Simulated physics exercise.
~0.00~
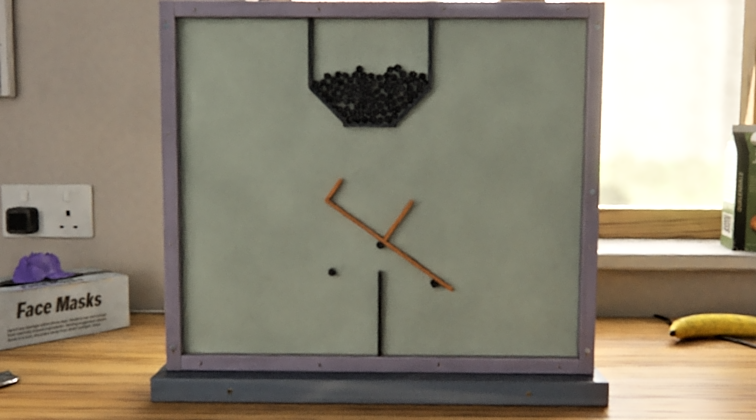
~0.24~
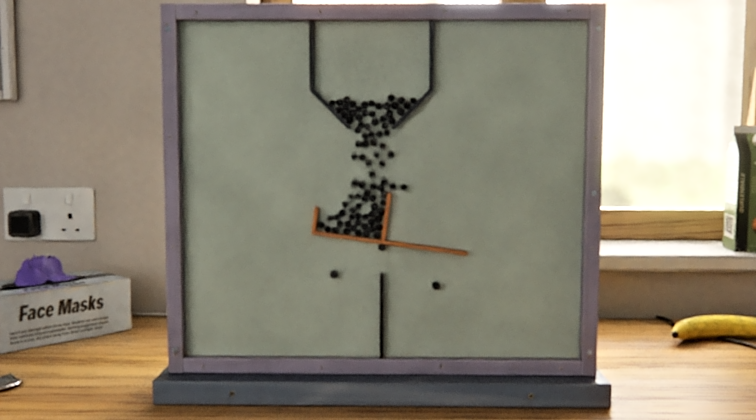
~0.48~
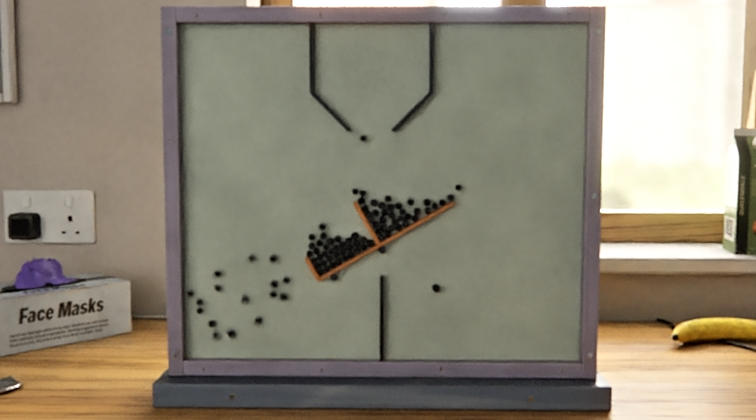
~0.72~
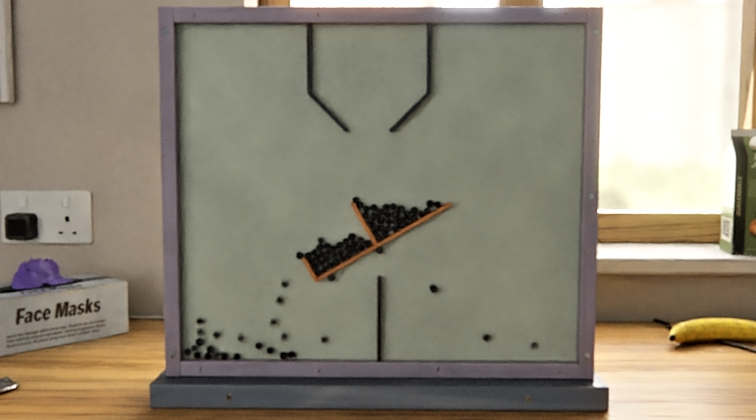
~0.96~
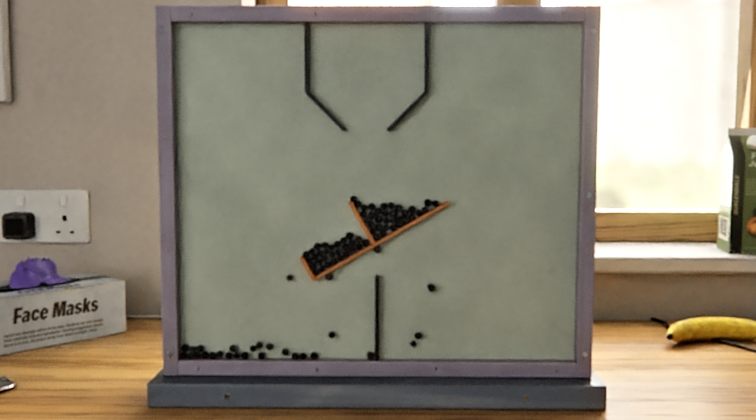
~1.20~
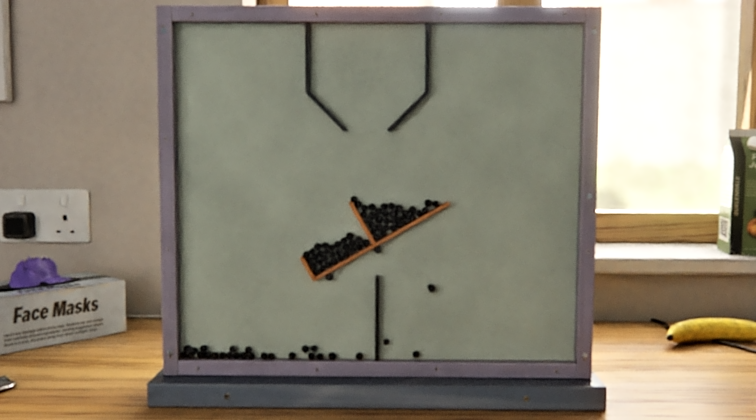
Black beads pouring from a hopper onto an orange tray that tips left, some spilling into the left bin, most staying on it.
